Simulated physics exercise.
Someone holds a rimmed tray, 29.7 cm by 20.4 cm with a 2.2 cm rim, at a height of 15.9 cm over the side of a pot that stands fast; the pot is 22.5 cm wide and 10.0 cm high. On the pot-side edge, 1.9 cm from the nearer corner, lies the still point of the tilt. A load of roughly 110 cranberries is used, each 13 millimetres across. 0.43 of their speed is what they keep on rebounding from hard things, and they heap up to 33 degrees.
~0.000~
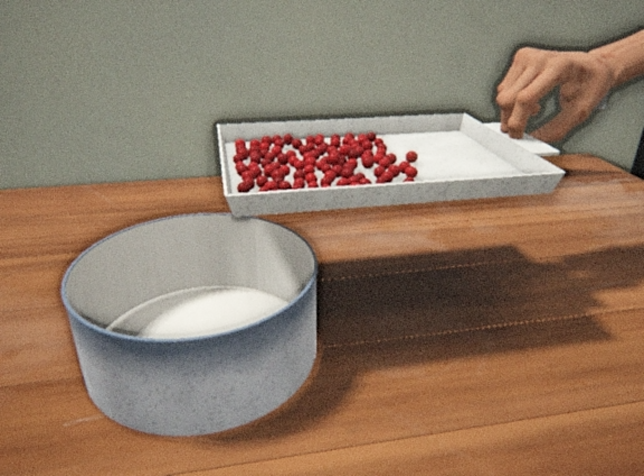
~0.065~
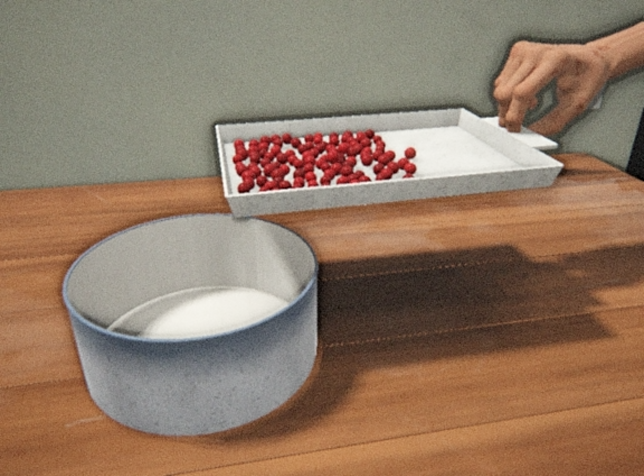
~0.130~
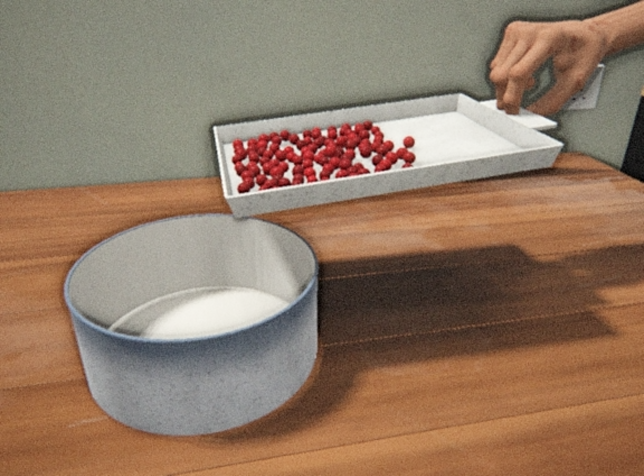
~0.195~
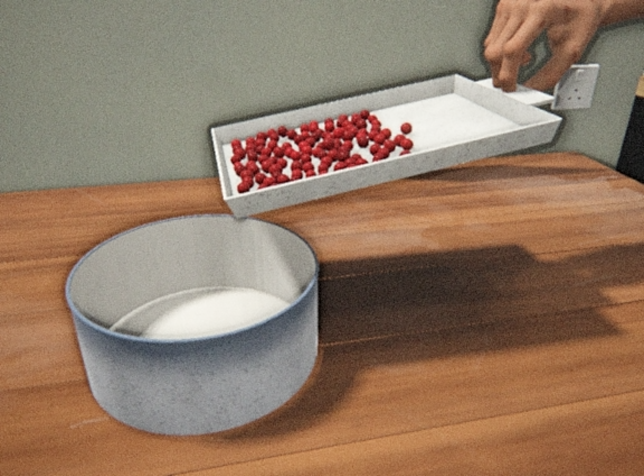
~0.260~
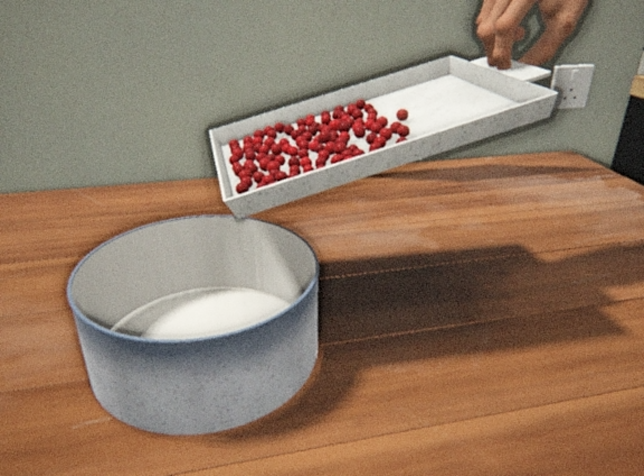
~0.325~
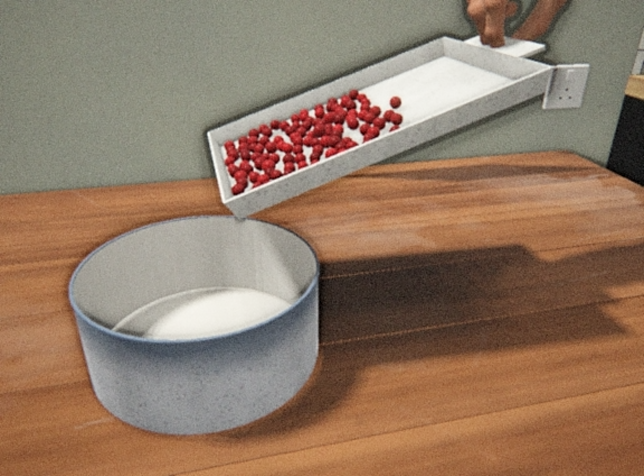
A hand raised the right end of a white tray of small red berries, tilting it more and more steeply toward a round grey pot on a wooden table, while the berries stayed bunched together.
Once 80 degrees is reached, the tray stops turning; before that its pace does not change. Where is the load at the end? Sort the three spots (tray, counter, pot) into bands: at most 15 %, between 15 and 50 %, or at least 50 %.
Tray: 50 % or more; counter: Up to 15 %; pot: Up to 15 %.
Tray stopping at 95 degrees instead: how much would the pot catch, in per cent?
Pot share: About 65 per cent.
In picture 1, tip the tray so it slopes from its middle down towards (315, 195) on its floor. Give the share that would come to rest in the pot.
I'd estimate about 80 %.
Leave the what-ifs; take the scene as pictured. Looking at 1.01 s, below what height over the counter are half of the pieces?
Height: Around 20 cm.
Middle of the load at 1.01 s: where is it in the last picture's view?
I reckon close to (237, 135).
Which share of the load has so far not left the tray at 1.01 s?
Close to 100 in a hundred.
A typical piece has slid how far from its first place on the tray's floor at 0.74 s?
I'd say close to 5 centimetres.
After 0.74 s, tilt 49 degrees; the tray holds 100 %, the pot 0 %.
Then, at 1.01 s, tilt 68 degrees; the tray holds 100 %, the pot 0 %.
After 1.39 s, tilt 80 degrees; the tray holds 100 %, the pot 0 %.
In the end, at 2.2 s, tray 95 %, counter 5 %, pot 0 %.
